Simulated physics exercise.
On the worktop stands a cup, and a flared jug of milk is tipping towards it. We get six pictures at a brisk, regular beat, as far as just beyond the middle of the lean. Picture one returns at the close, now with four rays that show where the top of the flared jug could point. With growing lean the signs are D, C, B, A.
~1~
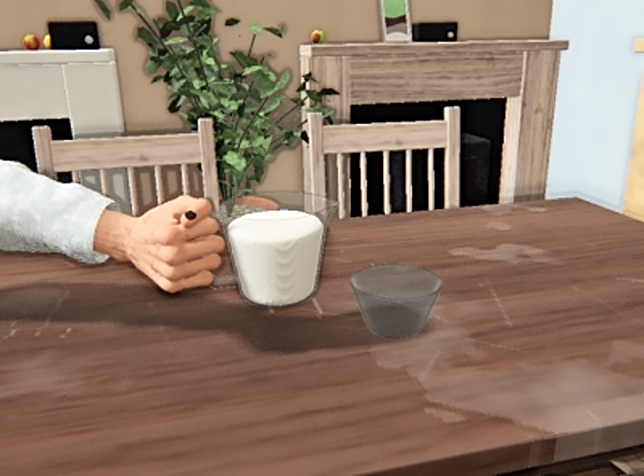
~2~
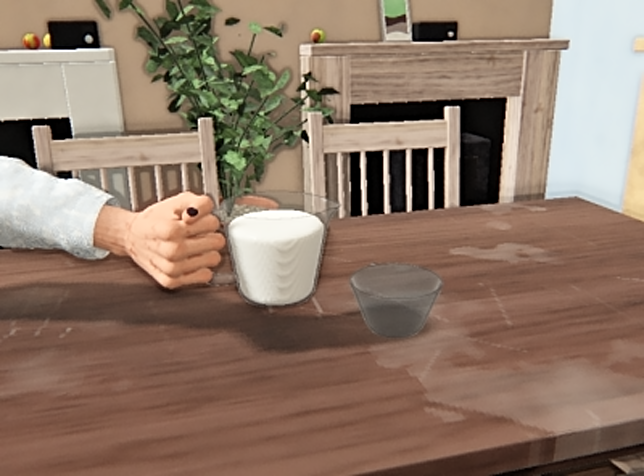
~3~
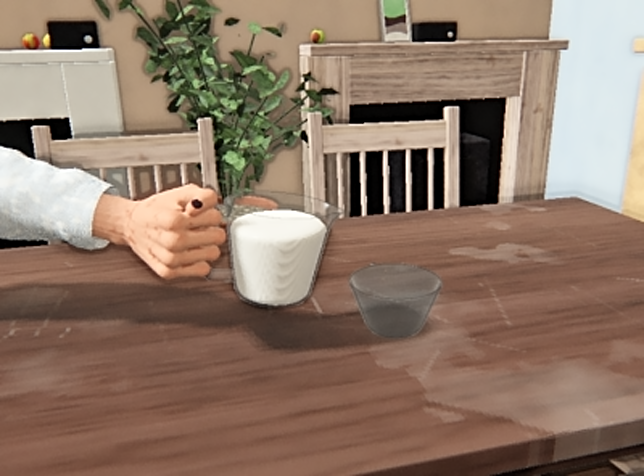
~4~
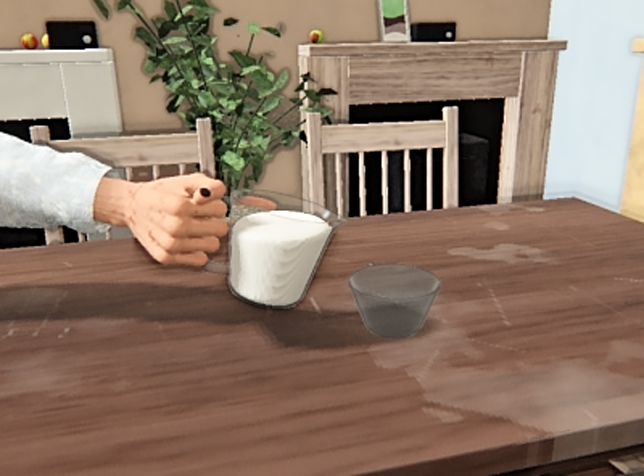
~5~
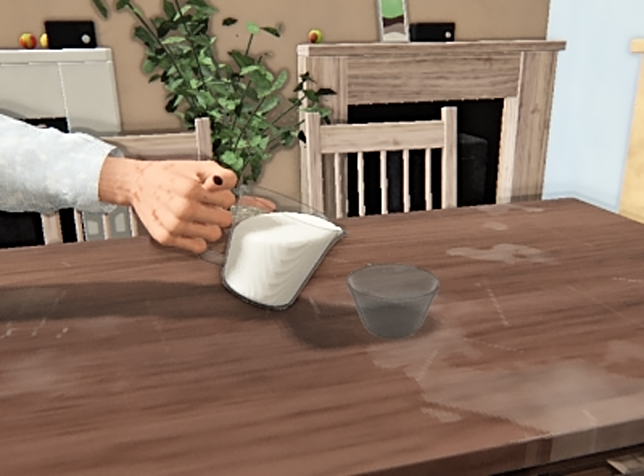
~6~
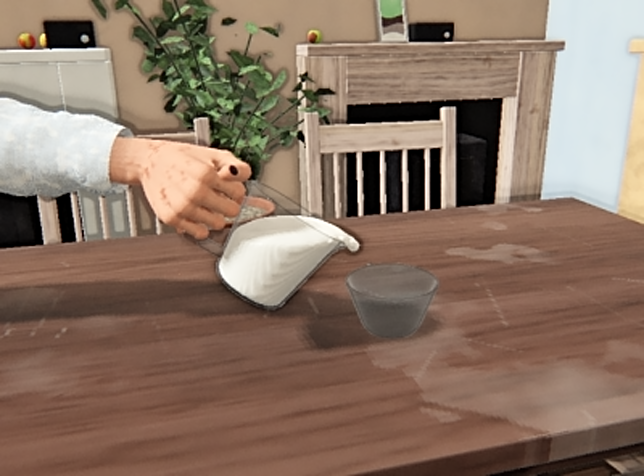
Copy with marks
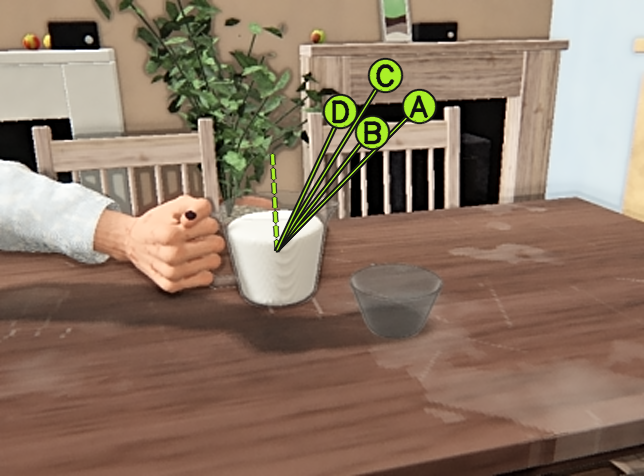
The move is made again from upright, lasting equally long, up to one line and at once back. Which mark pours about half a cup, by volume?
Use mark A.
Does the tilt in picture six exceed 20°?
Yes, it does.
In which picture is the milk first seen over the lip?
In picture 6.
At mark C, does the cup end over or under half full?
Under half.
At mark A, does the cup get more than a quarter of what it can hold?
Yes, clearly.
In lime, A at (406, 117); B at (360, 144); C at (376, 89); D at (334, 127).
With A, the cup ends with about 53 % of what it can hold.
With B, the cup ends with about 37 % of what it can hold.
With C, the cup ends with about 21 % of what it can hold.
With D, the cup ends with about 9 % of what it can hold.
